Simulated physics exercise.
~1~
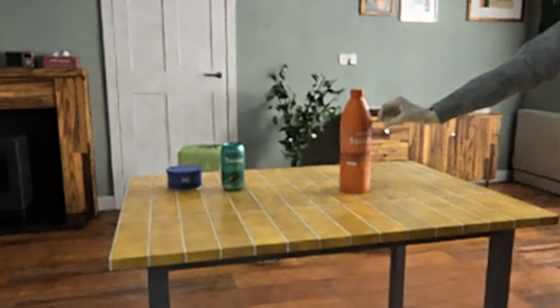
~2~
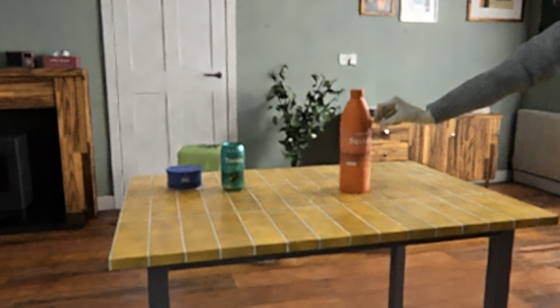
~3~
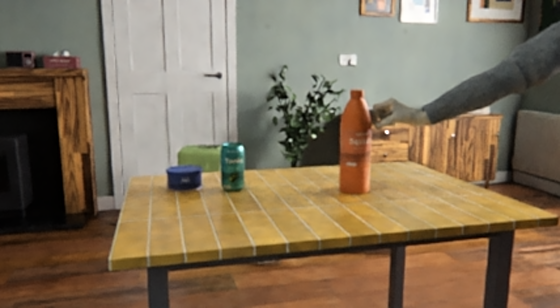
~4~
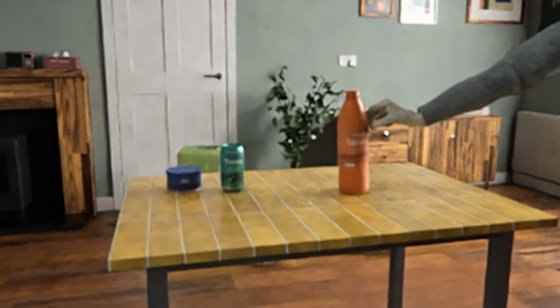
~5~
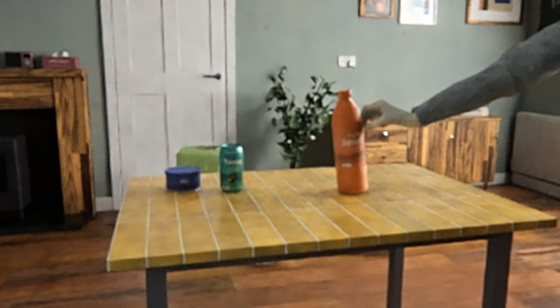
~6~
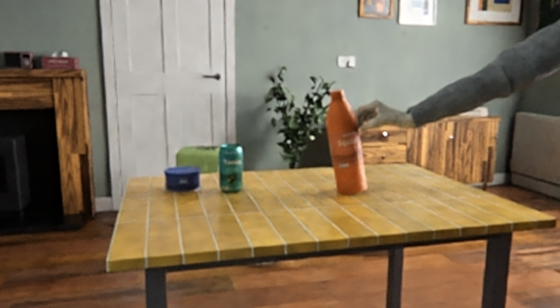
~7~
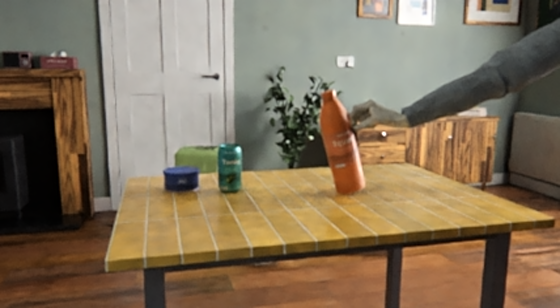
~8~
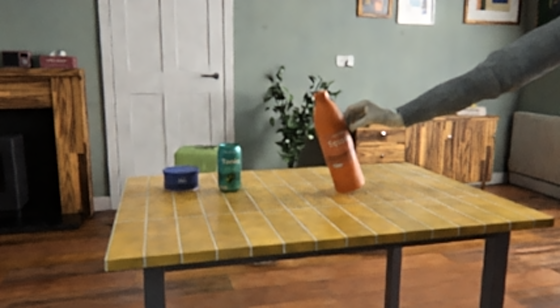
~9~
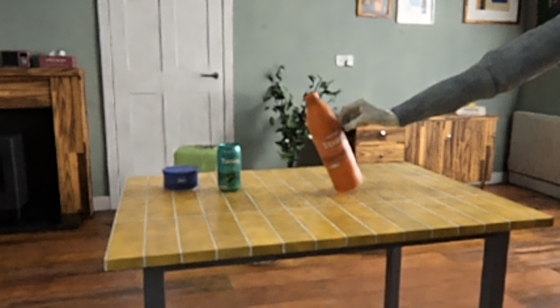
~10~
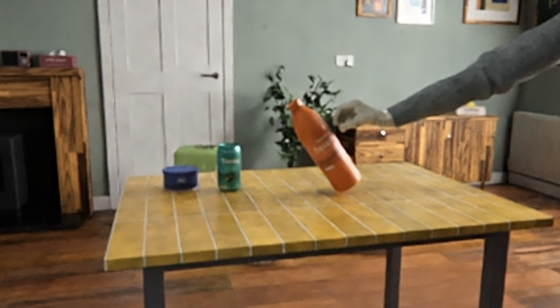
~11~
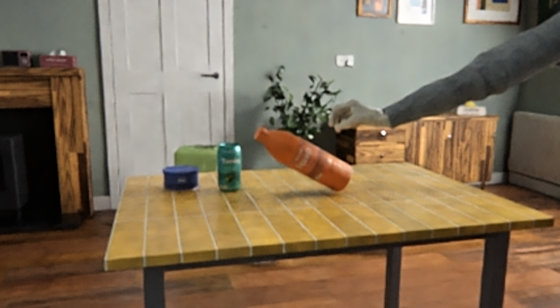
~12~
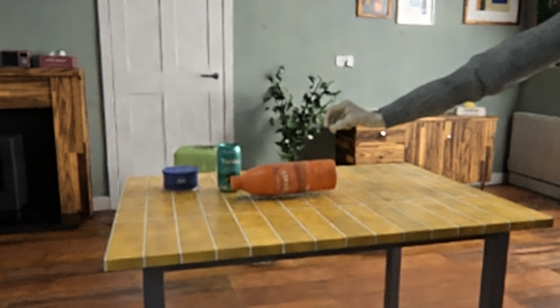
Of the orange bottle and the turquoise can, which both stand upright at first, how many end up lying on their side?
One of them ends up on its side, the orange bottle, while the turquoise can stays standing.
